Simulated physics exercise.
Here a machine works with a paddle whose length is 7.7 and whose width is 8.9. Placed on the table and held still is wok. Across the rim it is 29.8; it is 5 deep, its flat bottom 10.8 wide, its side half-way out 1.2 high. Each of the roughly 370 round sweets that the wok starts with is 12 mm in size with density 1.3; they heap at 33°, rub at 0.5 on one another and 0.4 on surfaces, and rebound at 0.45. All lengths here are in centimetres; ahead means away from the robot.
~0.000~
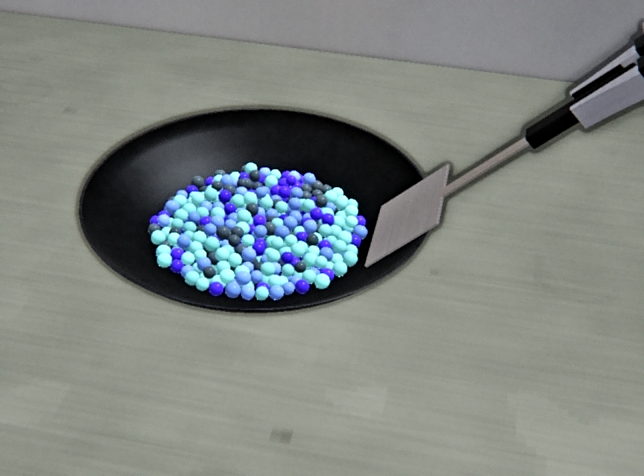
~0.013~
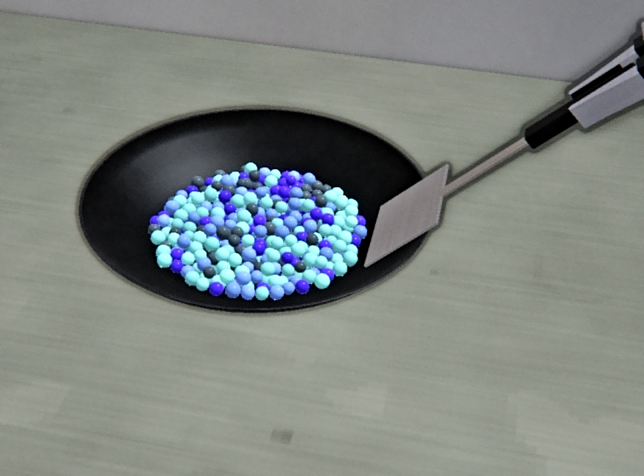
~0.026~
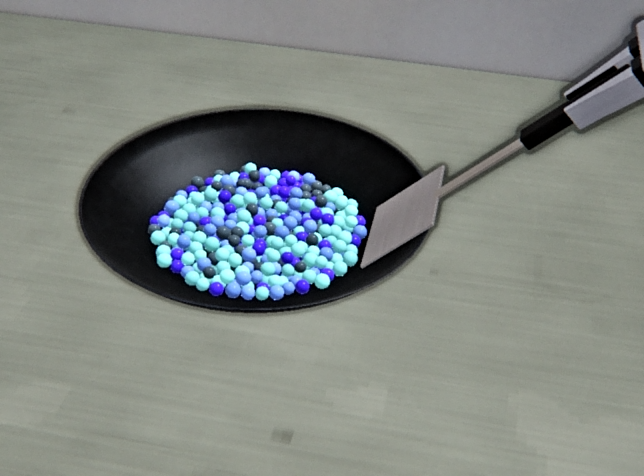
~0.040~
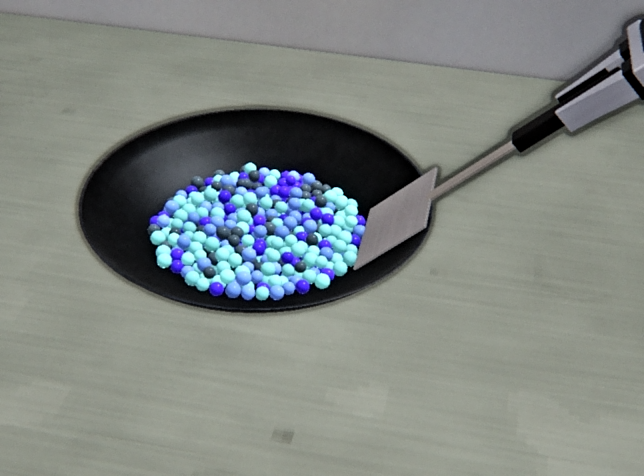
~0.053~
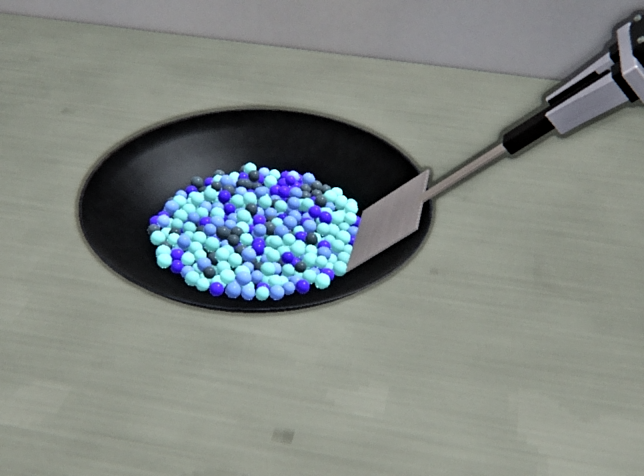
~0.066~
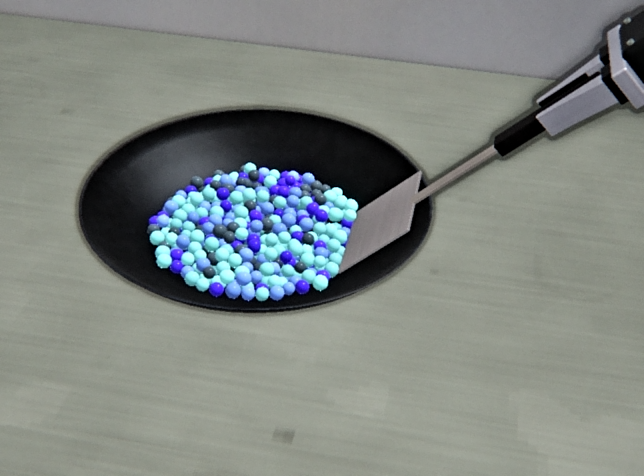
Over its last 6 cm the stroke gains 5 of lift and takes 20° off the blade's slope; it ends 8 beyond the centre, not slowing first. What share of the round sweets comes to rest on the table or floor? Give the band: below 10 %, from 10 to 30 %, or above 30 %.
Below 10 %.
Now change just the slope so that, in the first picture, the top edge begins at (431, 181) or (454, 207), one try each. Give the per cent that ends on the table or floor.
Some 0 and 0 per cent.
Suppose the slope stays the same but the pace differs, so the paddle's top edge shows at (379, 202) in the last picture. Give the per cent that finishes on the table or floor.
Some 20 percent.
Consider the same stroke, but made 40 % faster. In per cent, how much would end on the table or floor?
I'd reckon close to 5 per cent.
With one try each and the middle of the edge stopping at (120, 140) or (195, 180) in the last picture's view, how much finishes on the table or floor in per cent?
The two tries give near 20 and near 0 in a hundred.
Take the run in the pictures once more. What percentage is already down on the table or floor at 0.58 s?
About 0 per cent.
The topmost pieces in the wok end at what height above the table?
Height at rest: Roughly 6.0 cm.
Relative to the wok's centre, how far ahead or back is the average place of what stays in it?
I'd say close to 5.0 cm toward the front.
After 0.19 s, sloping 45°, highest piece 4 above the table; 374 in the wok.
After 0.31 s, sloping 38°, highest piece 6 above the table; 374 in the wok.
After 0.58 s, sloping 25°, highest piece 6 above the table; 370 in the wok, 1 on the table or floor, 3 on the blade or in flight.
After 1.63 s, sloping 25°, highest piece 5 above the table; 370 in the wok, 4 on the table or floor.
At rest, 370 in the wok, 4 on the table or floor. That is 1 % on the table or floor.
